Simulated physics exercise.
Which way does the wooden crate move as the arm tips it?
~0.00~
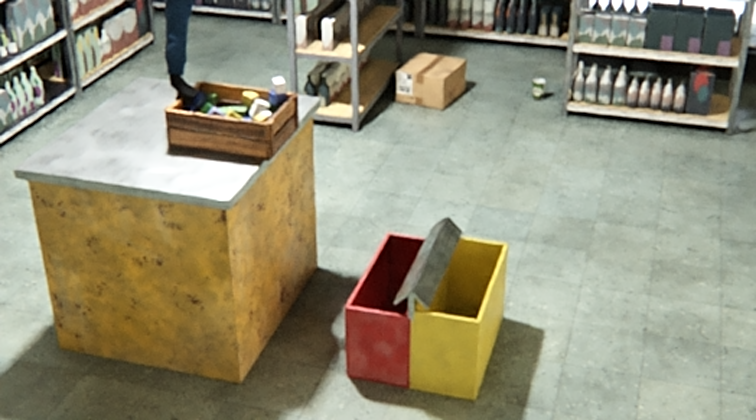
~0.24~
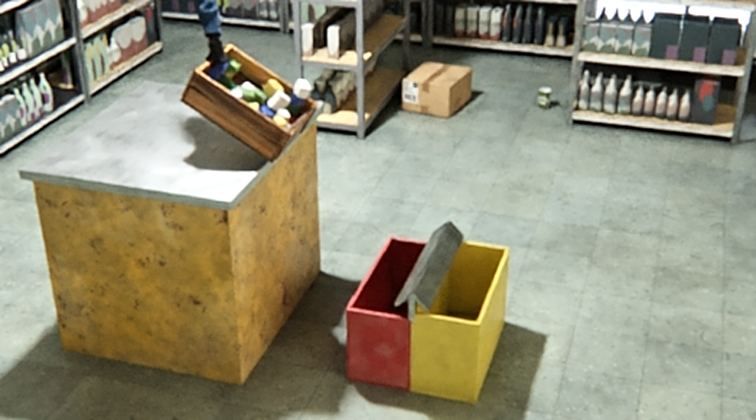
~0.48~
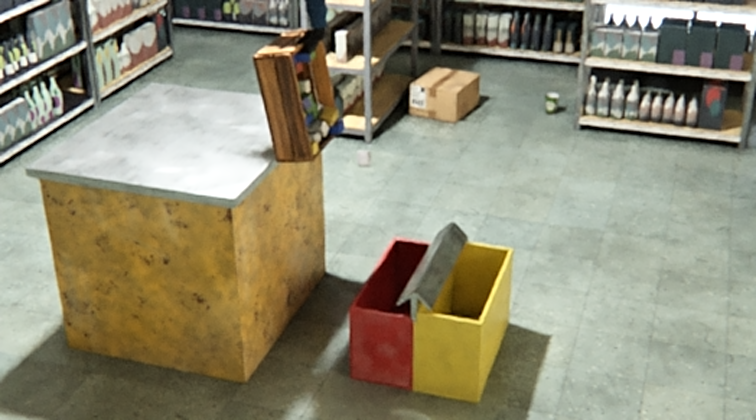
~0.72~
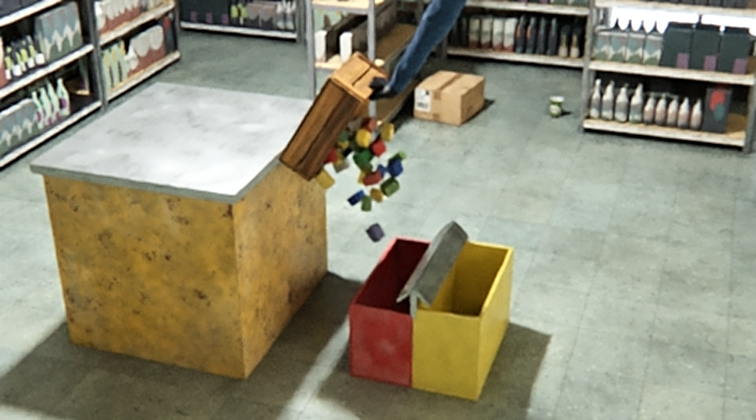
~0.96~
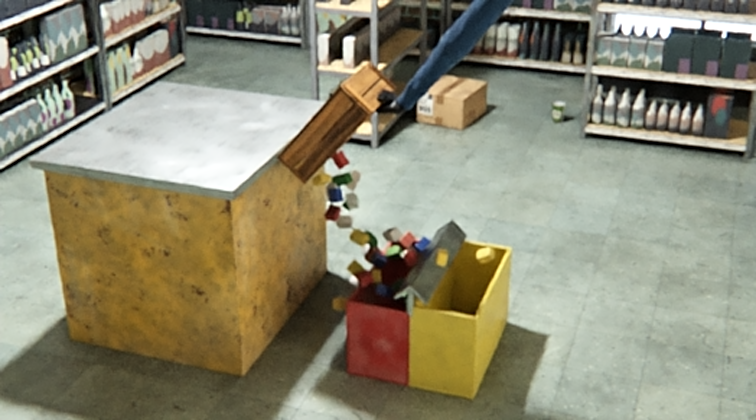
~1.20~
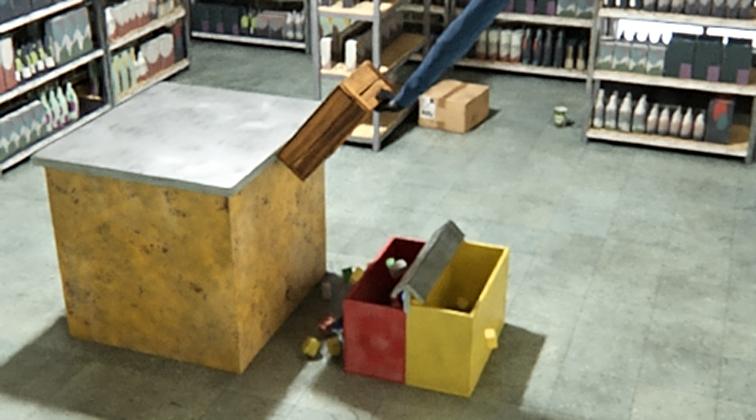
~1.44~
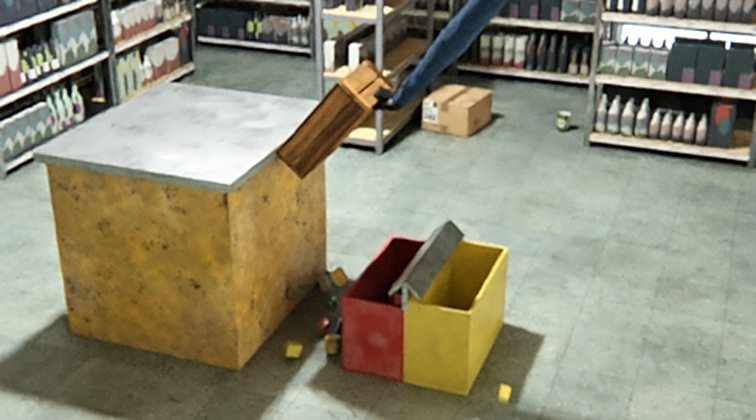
The wooden crate moves to the right, tipping over the right-hand edge of the bench.
